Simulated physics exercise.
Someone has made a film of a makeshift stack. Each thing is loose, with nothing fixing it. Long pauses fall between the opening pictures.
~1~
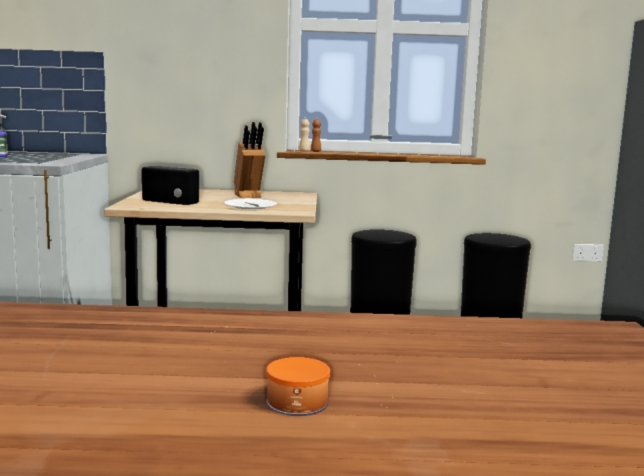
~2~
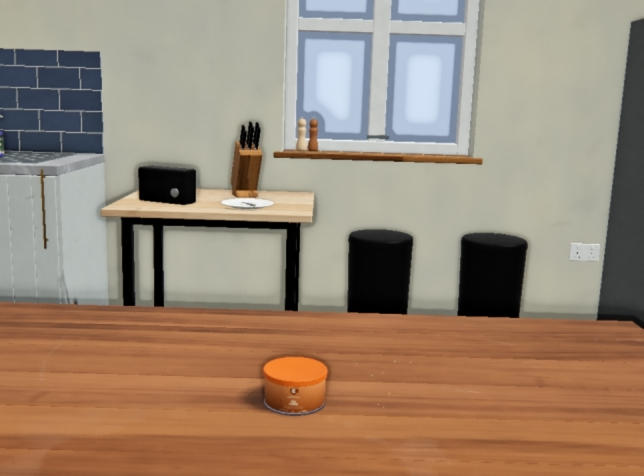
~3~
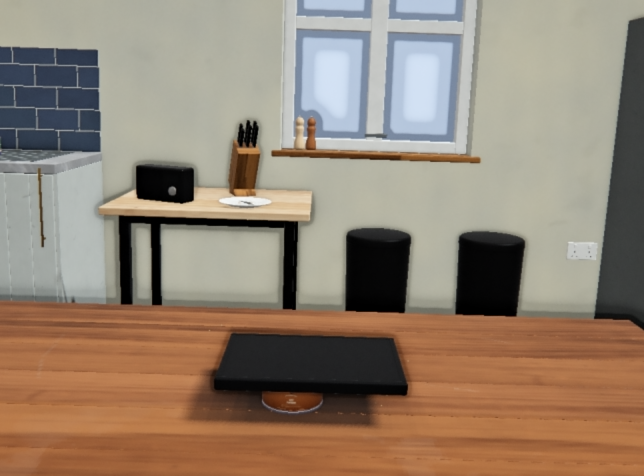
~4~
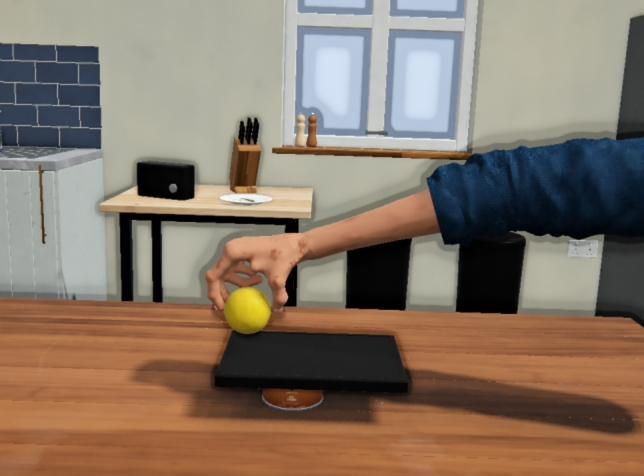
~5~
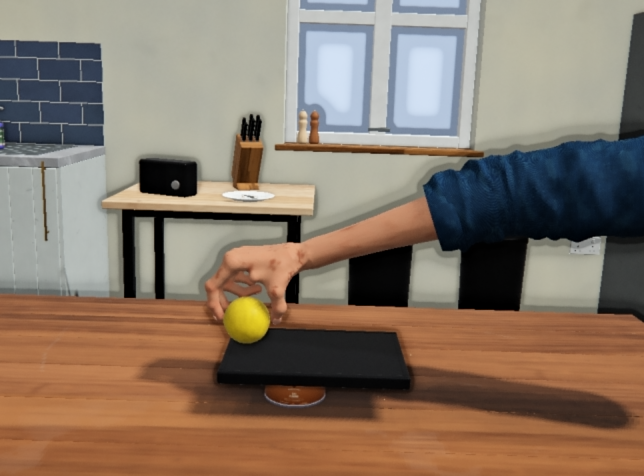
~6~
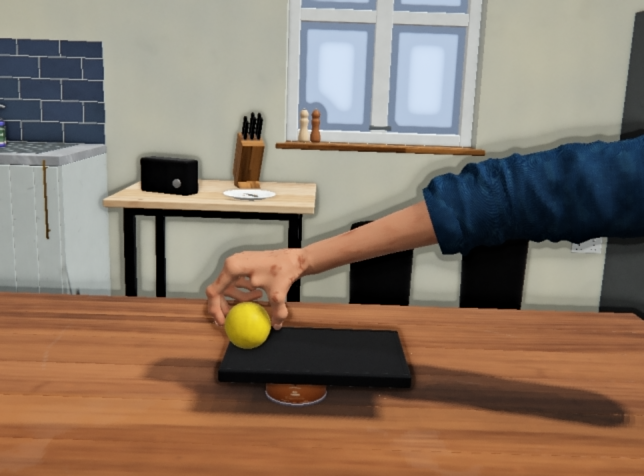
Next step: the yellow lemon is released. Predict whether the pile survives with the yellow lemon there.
It survives.
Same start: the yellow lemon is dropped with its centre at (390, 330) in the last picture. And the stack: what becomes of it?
After that, it tumbles down.
Then, 0.50 s past the last view, nothing moves.
Then, 1.10 s past the last view, things are still on the move.
Then, 1.70 s past the last view, nothing moves.
Then, 2.30 s past the last view, yellow lemon resting near (247, 326).
Finally, all 3 still in place. Final places as the last picture's camera would see them, yellow lemon near (247, 326). The stack stays up.
